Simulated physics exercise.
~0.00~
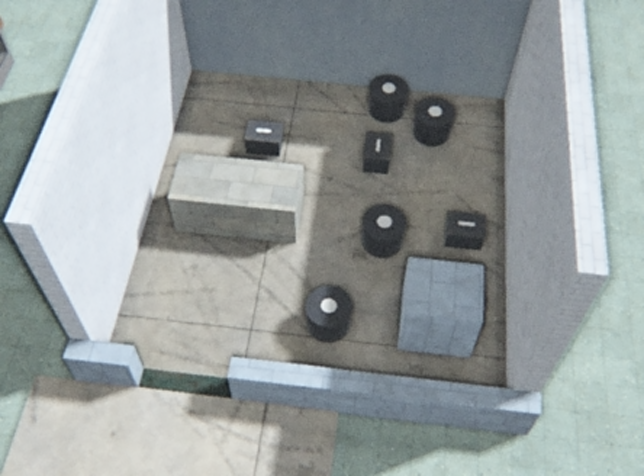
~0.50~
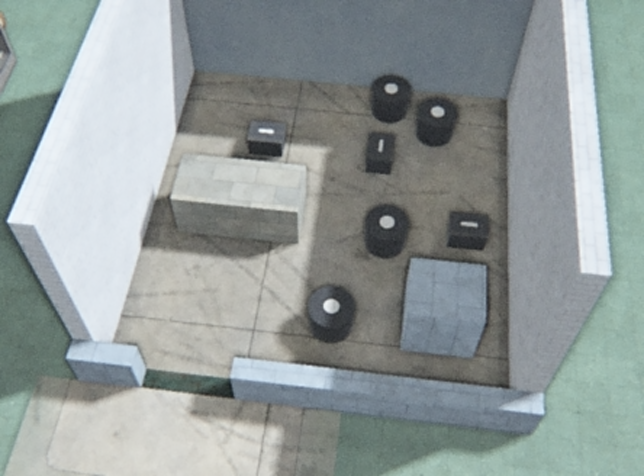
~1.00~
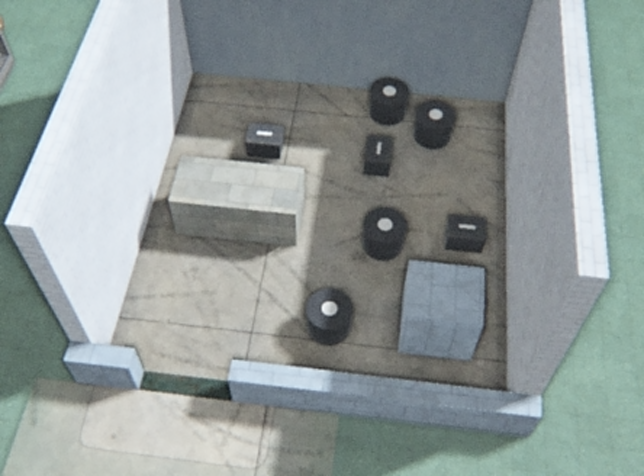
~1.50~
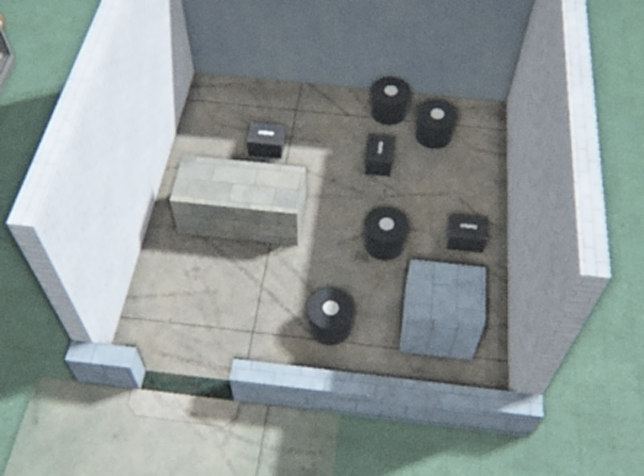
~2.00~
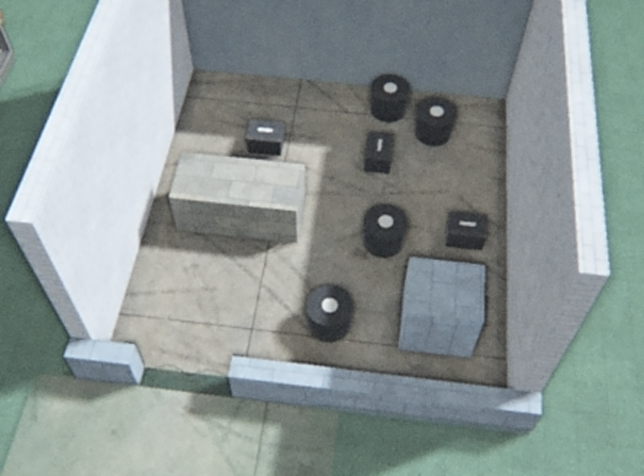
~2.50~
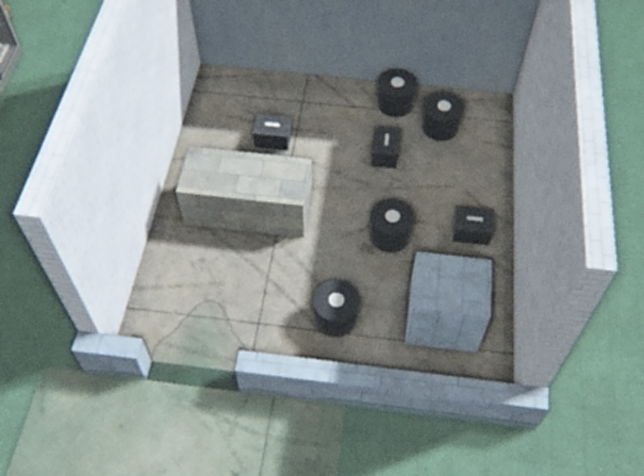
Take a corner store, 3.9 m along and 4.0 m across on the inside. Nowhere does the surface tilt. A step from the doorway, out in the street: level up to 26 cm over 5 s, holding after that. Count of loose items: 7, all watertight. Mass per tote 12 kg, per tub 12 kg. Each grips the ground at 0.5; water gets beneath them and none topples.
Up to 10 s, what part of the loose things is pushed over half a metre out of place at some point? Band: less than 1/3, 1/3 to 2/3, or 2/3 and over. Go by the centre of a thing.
Band: Less than 1/3.
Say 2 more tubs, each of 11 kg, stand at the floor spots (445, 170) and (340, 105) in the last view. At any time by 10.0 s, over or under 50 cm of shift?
Inside the limit, then inside the limit.
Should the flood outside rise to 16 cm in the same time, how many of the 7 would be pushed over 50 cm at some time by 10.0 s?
Count: 0.
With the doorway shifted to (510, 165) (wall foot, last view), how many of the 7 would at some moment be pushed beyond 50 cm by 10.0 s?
Then the count would be 4.
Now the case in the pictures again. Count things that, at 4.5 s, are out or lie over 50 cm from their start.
The number I get is 0.
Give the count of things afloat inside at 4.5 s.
Count at that moment: 0.
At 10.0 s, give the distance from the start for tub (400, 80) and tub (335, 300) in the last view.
In turn: 5 cm, 5 cm.
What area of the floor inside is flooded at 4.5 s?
Somewhere around 4.0 m2, roughly.
After 3.5 s 0 of 7 are over 50 cm from their spots; 0 afloat.
After 4.5 s 0 of 7 are over 50 cm from their spots; 0 afloat.
After 7.0 s 0 of 7 are over 50 cm from their spots; 0 afloat.
After 10.0 s 1 of 7 are over 50 cm from their spots, and 1 have been at some point; 2 afloat.
